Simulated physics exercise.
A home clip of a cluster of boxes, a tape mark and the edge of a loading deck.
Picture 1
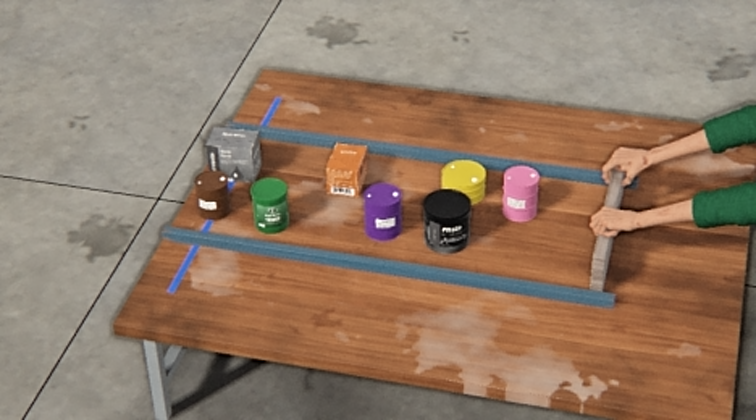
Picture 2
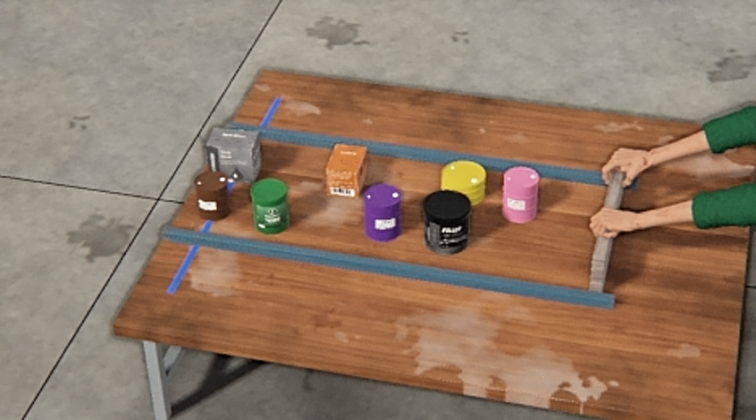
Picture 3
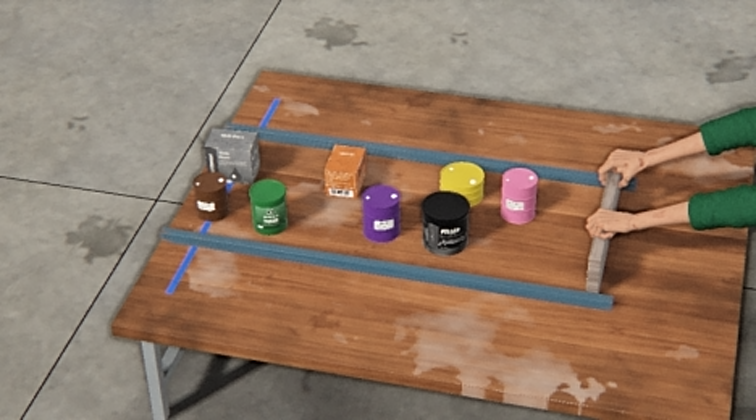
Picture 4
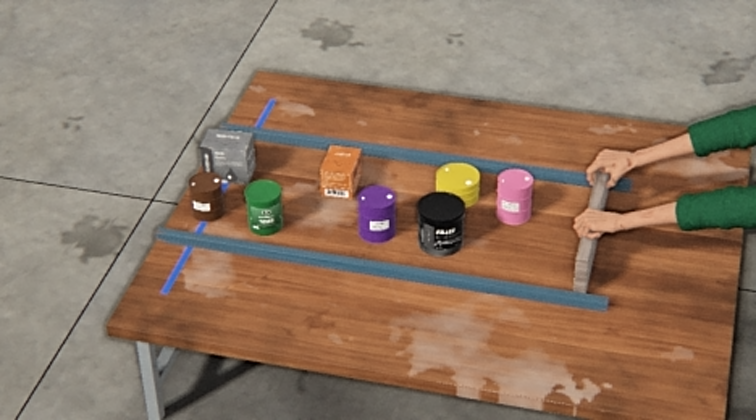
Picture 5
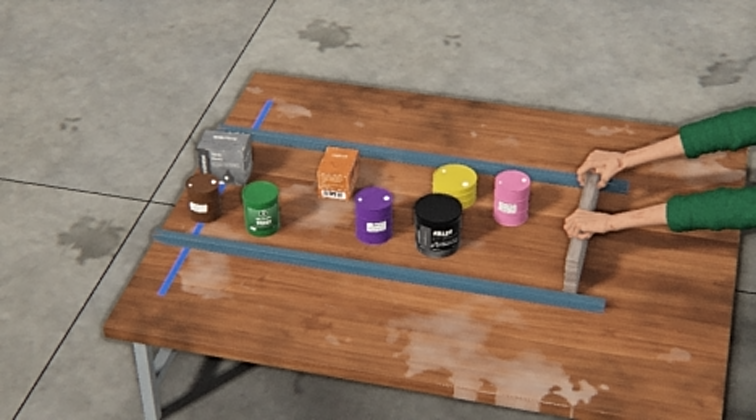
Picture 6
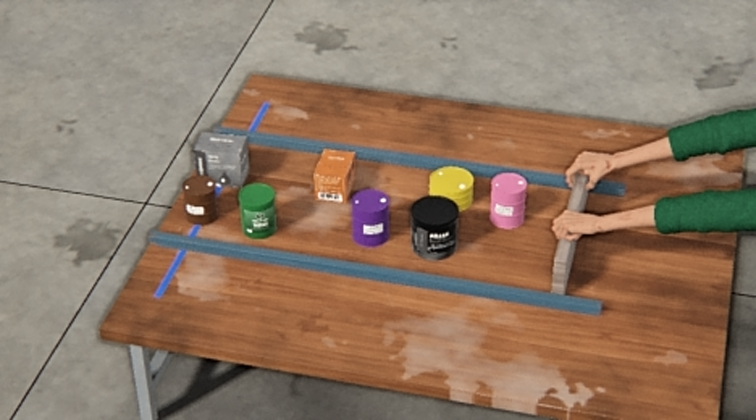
Two green-sleeved hands held a plank between blue rails on a wooden table, then slid it a short way left, closer to the colourful cans and boxes, which stayed where they were.
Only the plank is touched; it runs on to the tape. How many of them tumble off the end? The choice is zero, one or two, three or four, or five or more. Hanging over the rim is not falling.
The number that fall off is three or four.
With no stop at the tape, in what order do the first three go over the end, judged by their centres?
They are the grey box, then the purple canister, then the orange box.
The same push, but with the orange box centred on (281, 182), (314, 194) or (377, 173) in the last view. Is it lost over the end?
In turn it is lost; drops off; goes over.
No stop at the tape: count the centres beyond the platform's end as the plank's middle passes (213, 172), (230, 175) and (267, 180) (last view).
The counts: 4, 4 and 1.
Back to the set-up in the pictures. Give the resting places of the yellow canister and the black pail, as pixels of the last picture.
The yellow canister at (218, 143), the black pail at (187, 185).
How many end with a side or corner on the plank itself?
In contact: 4.
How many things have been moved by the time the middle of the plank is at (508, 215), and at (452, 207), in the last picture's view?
At the one place 1, at the other 3.
A little later, none off yet; grey box at rest near (222, 160); brown canister at rest near (200, 201); green pail at rest near (258, 212).
Next, none off yet; grey box at rest near (222, 160); brown canister at rest near (200, 201); green pail shifted a little near (239, 213).
When it is over, the number that fall off is three or four; down, purple canister, orange box, brown canister and grey box.
